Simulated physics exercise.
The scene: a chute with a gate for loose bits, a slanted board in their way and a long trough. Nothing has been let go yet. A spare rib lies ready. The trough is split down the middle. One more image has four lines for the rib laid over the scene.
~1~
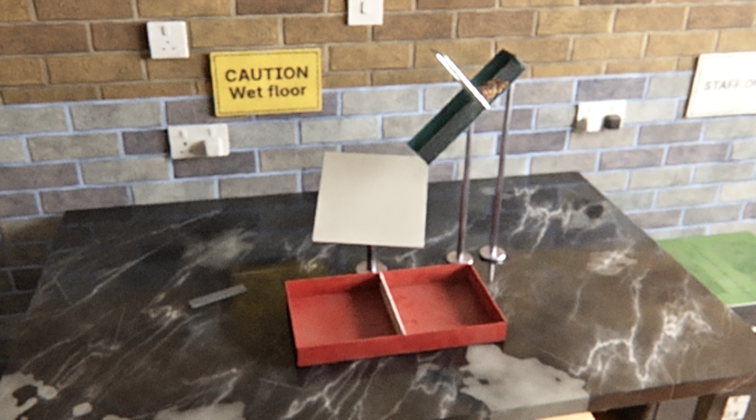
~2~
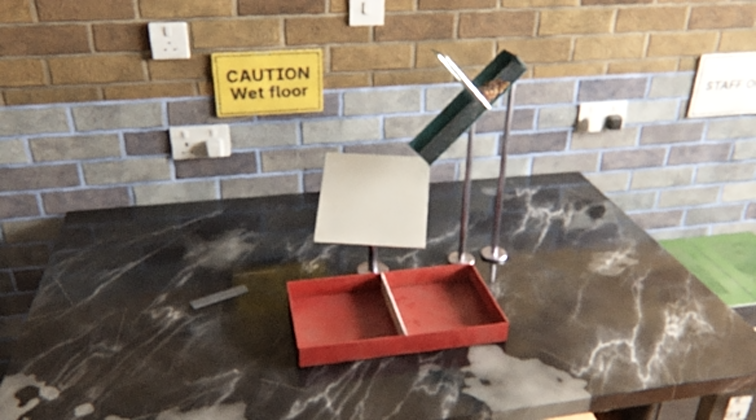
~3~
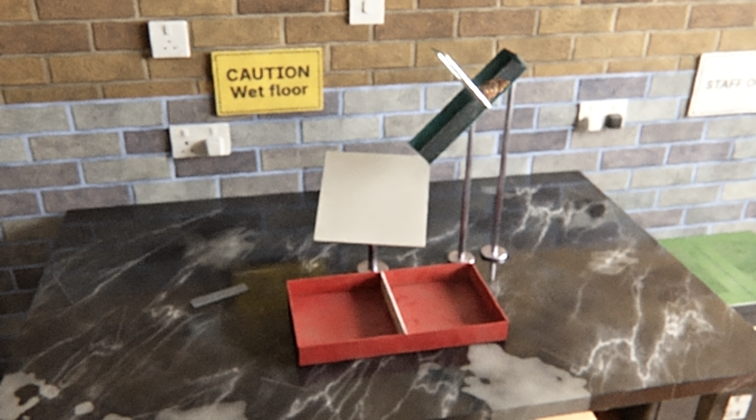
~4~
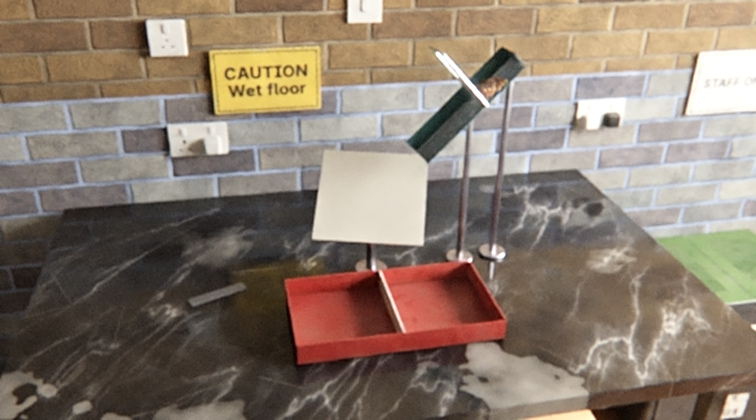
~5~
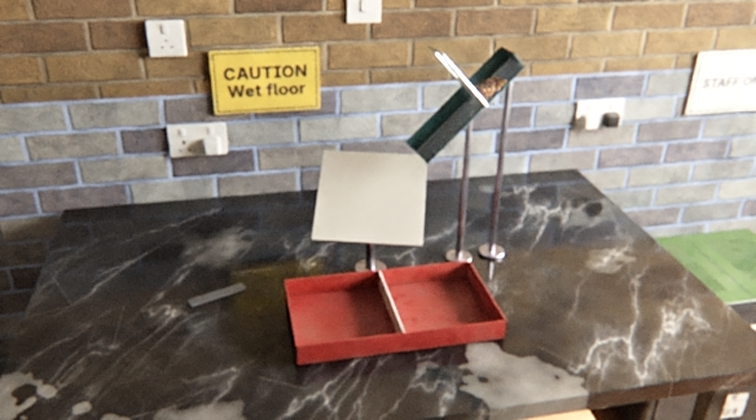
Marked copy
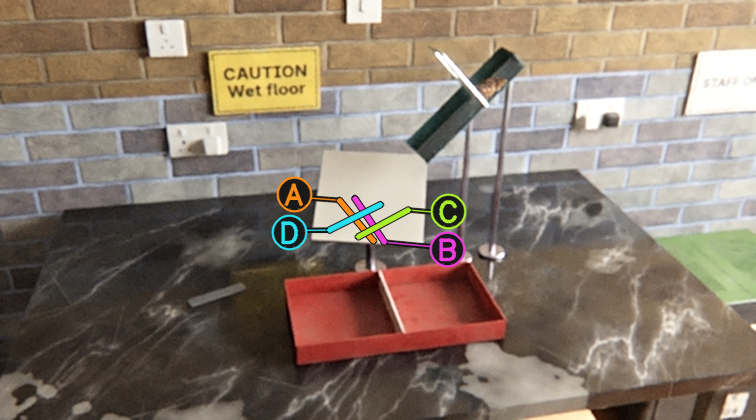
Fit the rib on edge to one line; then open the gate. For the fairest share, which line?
Go for A.
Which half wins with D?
More lands on the left.
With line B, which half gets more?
More lands on the right.
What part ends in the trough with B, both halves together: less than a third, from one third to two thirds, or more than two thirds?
Line B gives more than two thirds.
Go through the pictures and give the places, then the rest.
The first picture shows load behind the gate at (486, 92), roasted chickpeas; lip of the chute at (423, 161), sloping fairly steeply.
The second picture shows middle of the board at (374, 198), tilted fairly steeply; middle of its low edge at (369, 244); of its high edge at (378, 155).
The third picture shows front corners of the trough at (299, 347) and (508, 322); front end of its middle wall at (407, 334); gate still shut at (468, 86).
The fourth picture shows middle of the load at (486, 90); lip at (423, 159).
The fifth picture shows middle of the load at (485, 90); lip at (422, 159).
On the marked copy, line A from (339, 200) to (373, 241); line B from (354, 198) to (384, 242); line C from (408, 210) to (358, 236); line D from (380, 204) to (329, 230).
For line A, of what is caught, about half in the left half, about half in the right.
For line B, of what is caught, a small part in the left half, nearly all in the right.
For line C, of what is caught, all in the left half, none in the right.
For line D, of what is caught, nearly all in the left half, a small part in the right.
